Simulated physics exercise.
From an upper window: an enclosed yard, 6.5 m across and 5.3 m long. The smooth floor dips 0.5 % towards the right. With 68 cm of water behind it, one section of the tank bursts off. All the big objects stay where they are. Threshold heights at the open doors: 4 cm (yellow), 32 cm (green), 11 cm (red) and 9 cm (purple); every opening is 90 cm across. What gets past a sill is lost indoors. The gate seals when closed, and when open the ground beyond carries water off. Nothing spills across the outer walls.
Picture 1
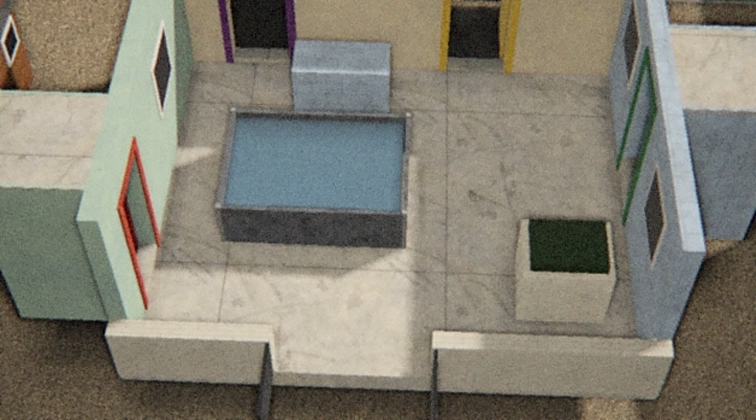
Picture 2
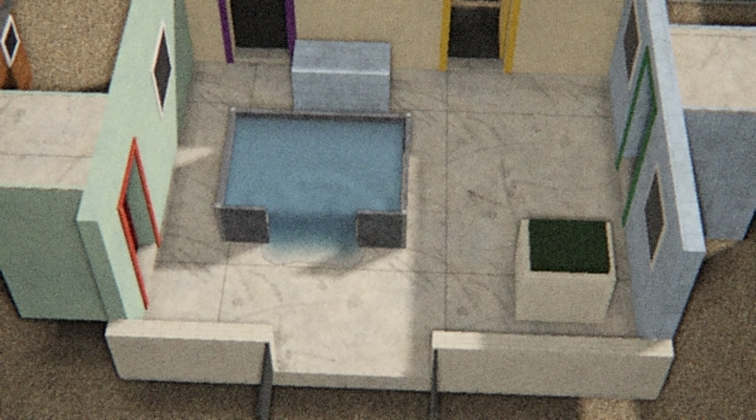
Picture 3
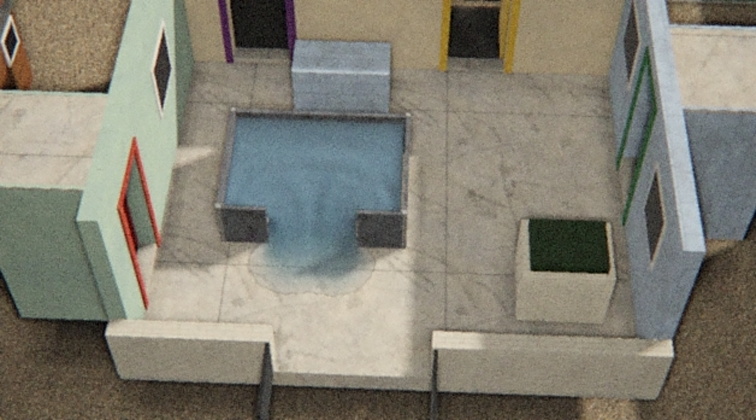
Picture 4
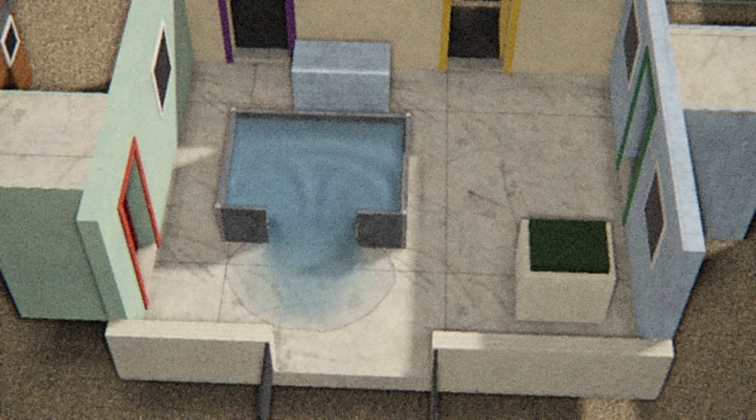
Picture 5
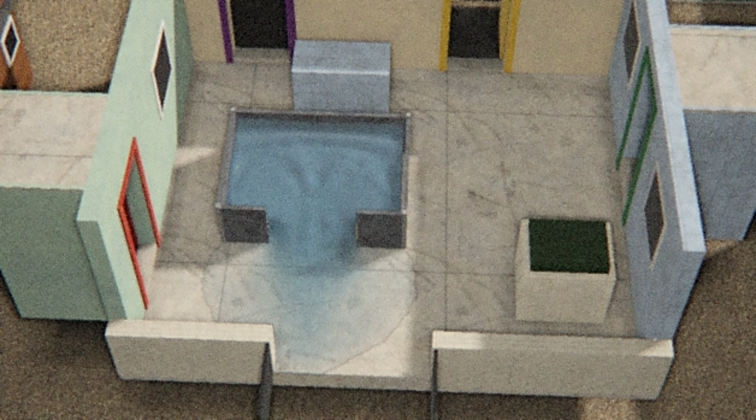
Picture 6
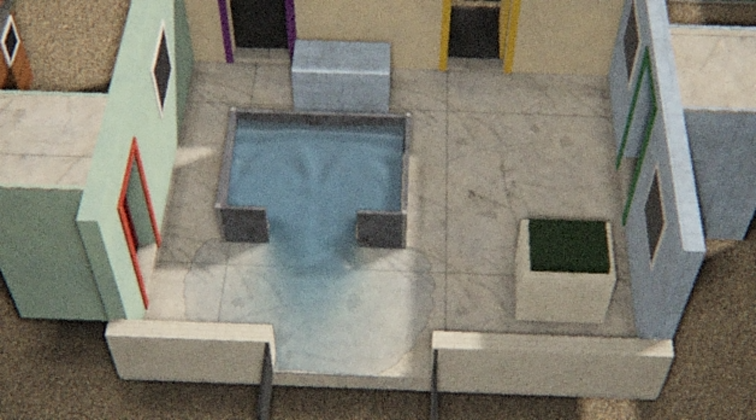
Water poured out of a tank in a walled yard after part of its front wall gave way, and it spread across the pale floor towards the gap in the low front wall.
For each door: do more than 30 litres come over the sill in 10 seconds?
The water let in: At the yellow door it stays under the limit; at the green door it does not reach the limit; at the red door it does not reach the limit; at the purple door it keeps below the limit.
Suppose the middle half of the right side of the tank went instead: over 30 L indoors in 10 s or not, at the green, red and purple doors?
Then: Green below, red under, purple below.
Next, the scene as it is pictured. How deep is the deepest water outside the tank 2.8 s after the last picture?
About 22 cm.
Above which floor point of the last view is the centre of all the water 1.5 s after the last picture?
Around (304, 234).
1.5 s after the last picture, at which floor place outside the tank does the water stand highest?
Near (166, 350).
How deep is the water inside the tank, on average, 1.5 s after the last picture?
Roughly 35 cm on average.
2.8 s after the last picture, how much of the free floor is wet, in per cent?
Some 40 per cent of it.
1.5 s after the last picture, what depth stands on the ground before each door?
Depths in cm: Yellow 0, green 0, red 10, purple 0.
Then, 0.7 s after the last picture water covers 20 % of the floor and is deepest (36 cm) near (263, 354); yellow door not reached, green door not reached, red door 2 cm at the sill, 0 L in, purple door not reached.
Then, 1.5 s after the last picture water covers 25 % of the floor and is deepest (35 cm) near (166, 350); yellow door not reached, green door not reached, red door 10 cm at the sill, 0 L in, purple door not reached.
Then, 2.8 s after the last picture water covers 40 % of the floor and is deepest (22 cm) near (263, 354); yellow door not reached, green door not reached, red door 11 cm at the sill, 3 L in, purple door not reached.
Then, 5.3 s after the last picture water covers 55 % of the floor and is deepest (14 cm) near (217, 64); yellow door not reached, green door 2 cm at the sill, 0 L in, red door 7 cm at the sill, 5 L in, purple door 9 cm at the sill, 5 L in.
Then, 9.3 s after the last picture water covers 75 % of the floor and is deepest (8 cm) near (295, 92); yellow door 3 cm at the sill, 0 L in, green door 1 cm at the sill, 0 L in, red door 4 cm at the sill, 5 L in, purple door 7 cm at the sill, 8 L in.
